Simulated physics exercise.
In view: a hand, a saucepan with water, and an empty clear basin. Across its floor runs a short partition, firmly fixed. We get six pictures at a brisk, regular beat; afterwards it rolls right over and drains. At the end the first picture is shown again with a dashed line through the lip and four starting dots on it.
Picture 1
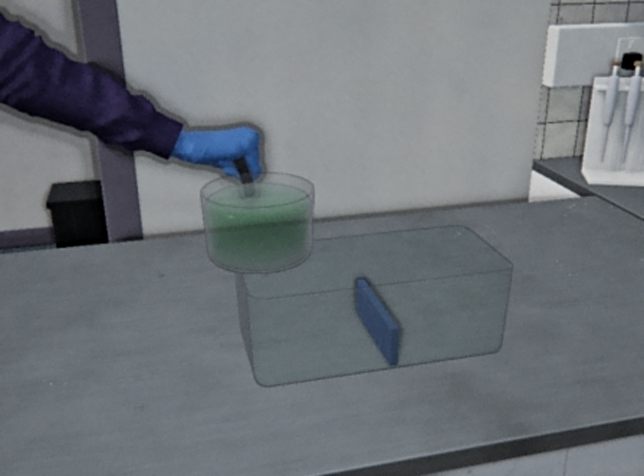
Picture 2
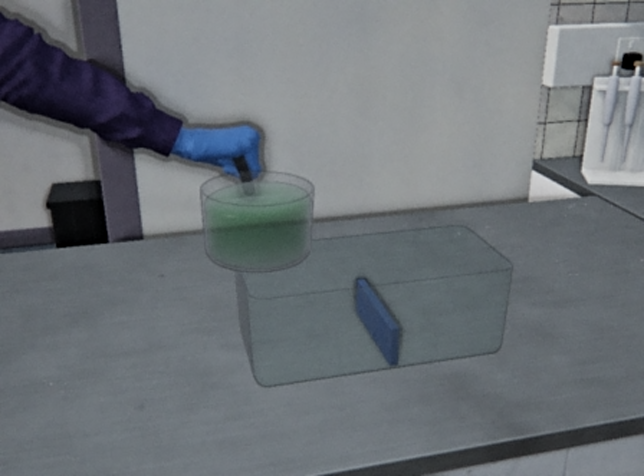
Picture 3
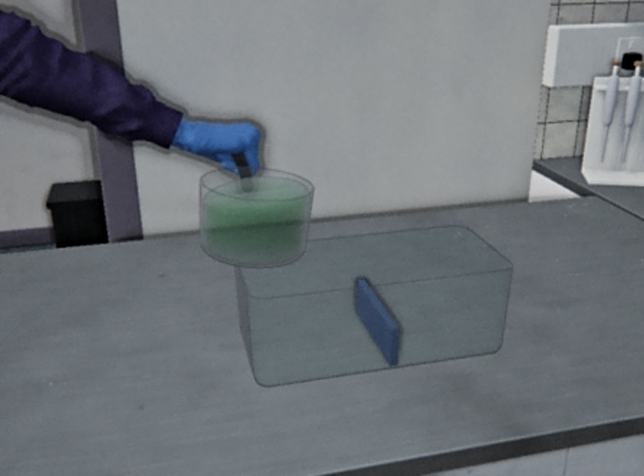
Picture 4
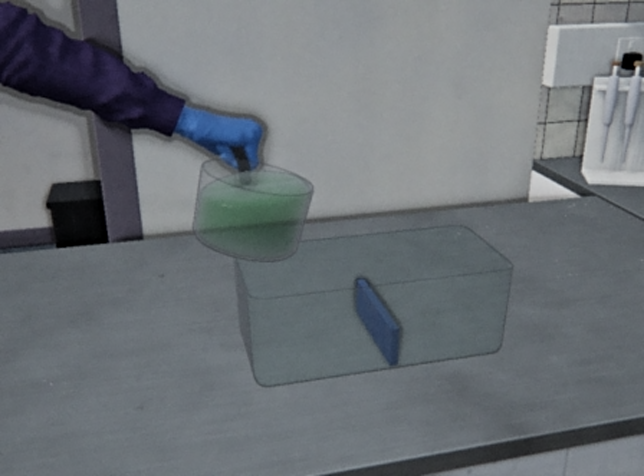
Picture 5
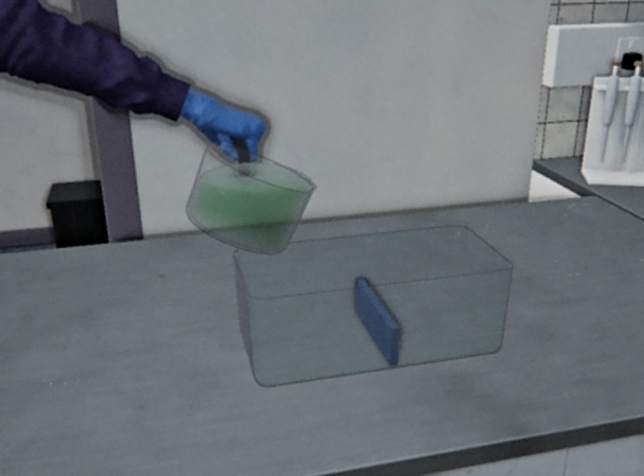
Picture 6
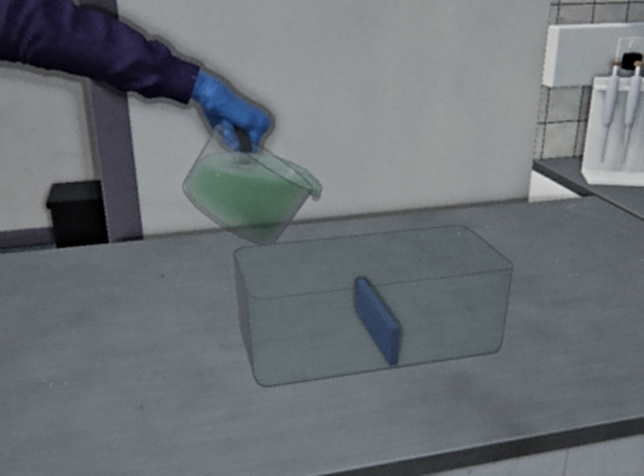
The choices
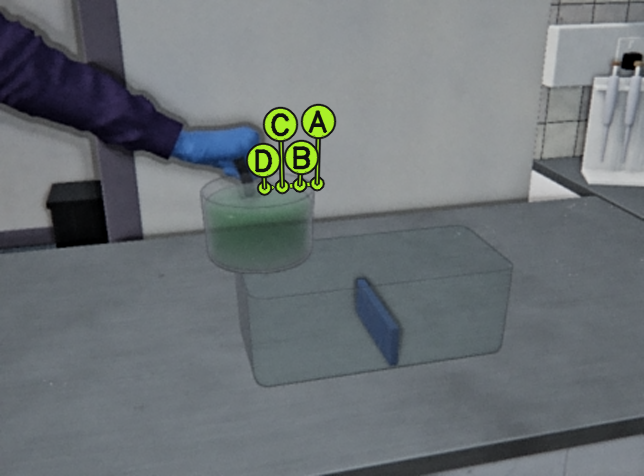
A blue-gloved hand held a clear pan of green-tinted water above an empty see-through basin with a short blue partition, then gradually tilted it to the right until water came over its lip.
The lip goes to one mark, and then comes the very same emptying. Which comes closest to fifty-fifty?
C.
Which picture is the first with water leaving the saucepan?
In picture 5.
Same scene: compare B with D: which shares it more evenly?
B.
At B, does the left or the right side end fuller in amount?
More ends on the right.
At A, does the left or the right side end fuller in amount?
The right one.
On the marked copy, A at (317, 183); B at (299, 185); C at (282, 186); D at (264, 188).
With A, about 20 % ends left of the wall and 76 % right of it; 4 % is lost outside.
With B, about 30 % ends left of the wall and 66 % right of it; 4 % is lost outside.
With C, about 50 % ends left of the wall and 46 % right of it; 5 % is lost outside.
With D, about 80 % ends left of the wall and 16 % right of it; 4 % is lost outside.
